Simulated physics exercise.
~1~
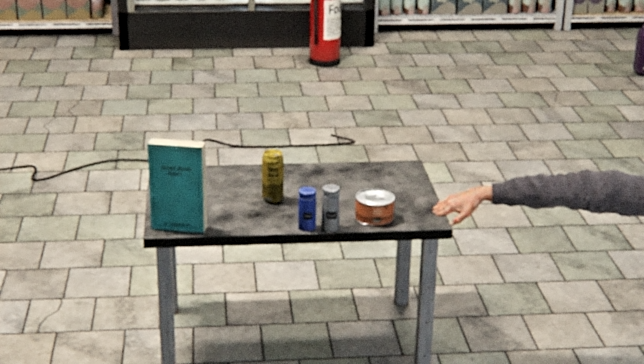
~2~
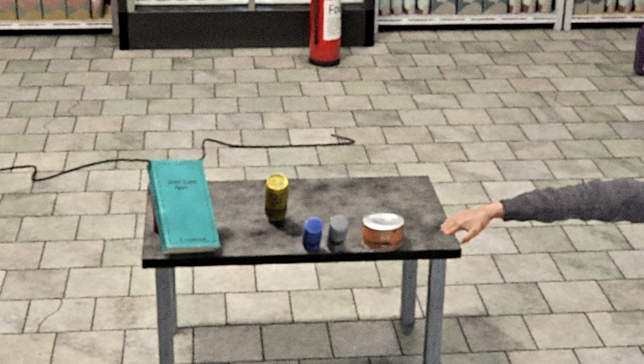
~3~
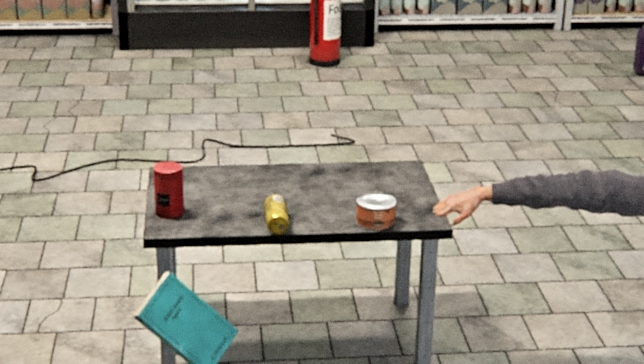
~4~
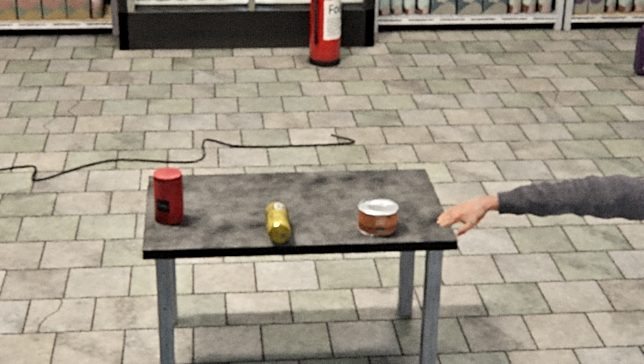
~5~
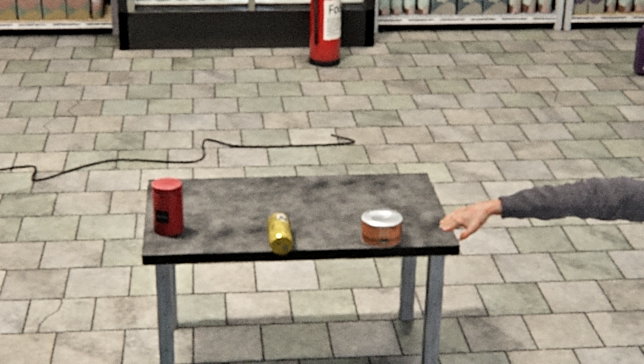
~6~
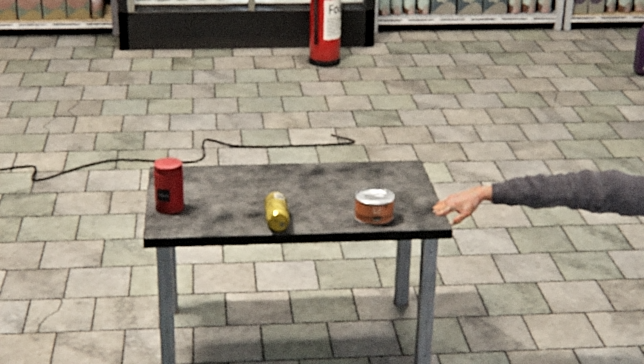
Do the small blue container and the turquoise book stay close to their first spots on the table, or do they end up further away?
Both end up further away. The book drops past the front edge, and the blue container is gone from the tabletop too.
